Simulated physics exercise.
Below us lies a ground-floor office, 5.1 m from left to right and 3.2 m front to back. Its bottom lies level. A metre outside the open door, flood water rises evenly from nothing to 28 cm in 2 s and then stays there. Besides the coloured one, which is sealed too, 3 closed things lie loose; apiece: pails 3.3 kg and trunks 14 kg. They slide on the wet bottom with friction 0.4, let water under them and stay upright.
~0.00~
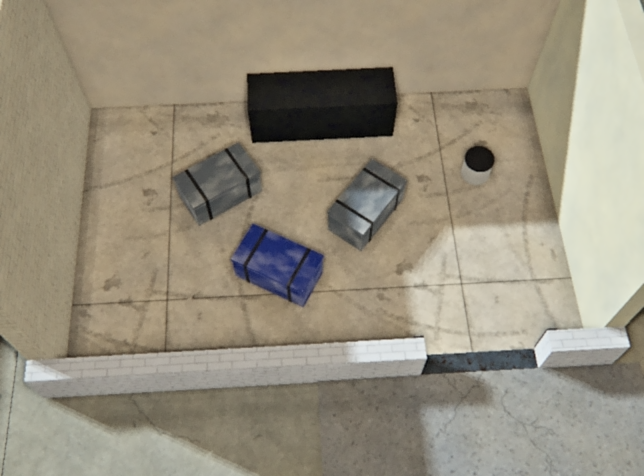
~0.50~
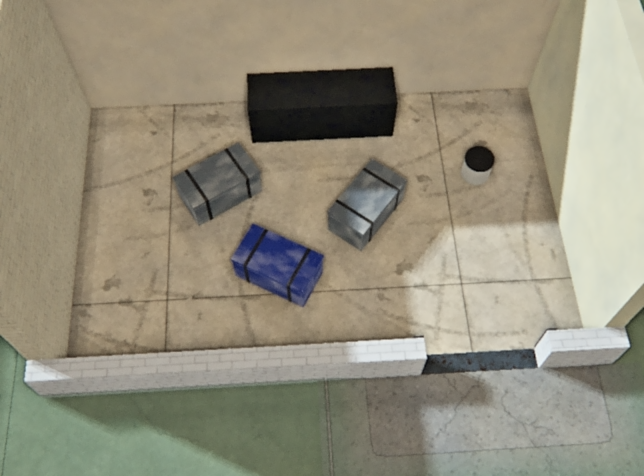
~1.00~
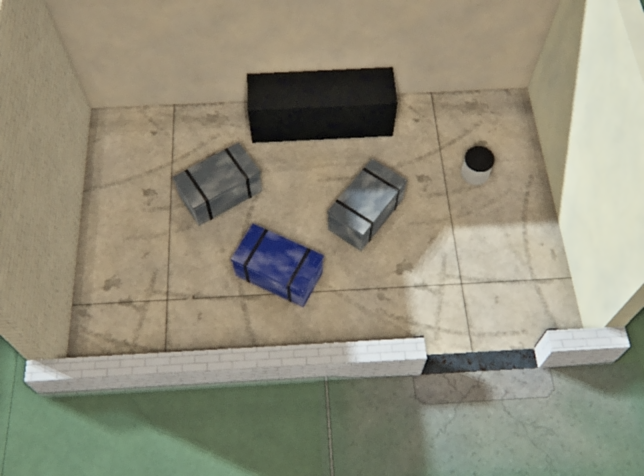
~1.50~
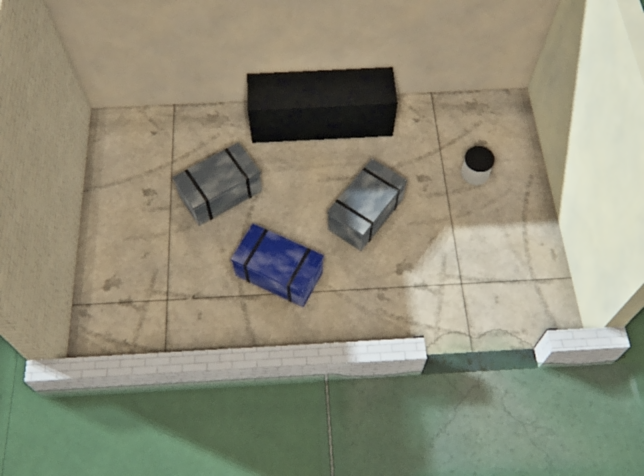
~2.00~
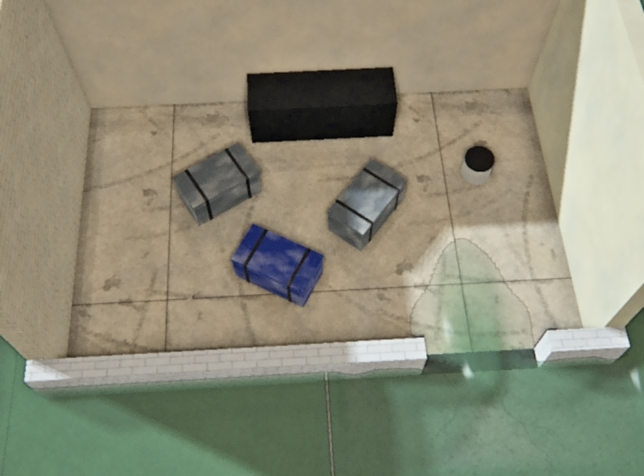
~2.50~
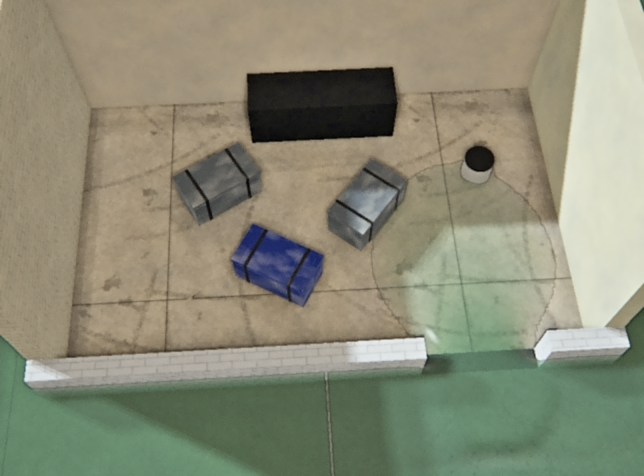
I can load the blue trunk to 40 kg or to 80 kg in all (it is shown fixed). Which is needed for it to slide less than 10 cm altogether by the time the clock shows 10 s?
I expect that the lower weight is enough.
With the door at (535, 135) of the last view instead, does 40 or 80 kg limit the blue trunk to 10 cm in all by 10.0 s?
In that case only the higher weight holds it.
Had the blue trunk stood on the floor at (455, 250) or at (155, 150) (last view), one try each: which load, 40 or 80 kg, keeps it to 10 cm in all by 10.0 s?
In turn: Neither is enough; only the larger holds.
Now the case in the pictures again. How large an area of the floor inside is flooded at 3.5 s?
About 8.0 m2.
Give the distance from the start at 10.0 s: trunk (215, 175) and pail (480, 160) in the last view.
In turn: 150 cm, 100 cm.
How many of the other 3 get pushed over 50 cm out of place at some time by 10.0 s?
That makes 3.
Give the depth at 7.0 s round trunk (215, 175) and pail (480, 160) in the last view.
About 6 and 18 cm.
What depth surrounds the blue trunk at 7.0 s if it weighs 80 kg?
Roughly 3 cm.
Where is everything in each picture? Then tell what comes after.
In the first picture, the blue trunk at (277, 257) rests on the ground; 0.0 m2 under water; 0 of 4 have shifted.
In the second picture, the blue trunk at (277, 257), on the bottom; 0.0 m2 under water; 0 of 4 have shifted.
In the third picture, the blue trunk at (277, 257), on the bottom; 0.0 m2 under water; 0 of 4 have shifted.
In the fourth picture, the blue trunk at (277, 257) rests on the ground; water covers 0.1 m2; 0 of 4 have shifted.
In the fifth picture, the blue trunk at (277, 257), on the bottom; 1.0 m2 under water; 0 of 4 have shifted.
In the sixth picture, the blue trunk at (277, 257), on the bottom; 3.1 m2 under water; 0 of 4 have shifted.
After 3.5 s the blue trunk would be 0 cm from its start with 40 kg and 0 cm from its start with 80 kg; 1 cm of water round it then.
After 4.5 s the blue trunk would be 0 cm from its start with 40 kg and 0 cm from its start with 80 kg; 1 cm of water round it then.
After 7.0 s the blue trunk would be 0 cm from its start with 40 kg and 0 cm from its start with 80 kg; 3 cm of water round it then.
After 10.0 s the blue trunk would be 3 cm from its start with 40 kg and 0 cm from its start with 80 kg; 8 cm of water round it then.
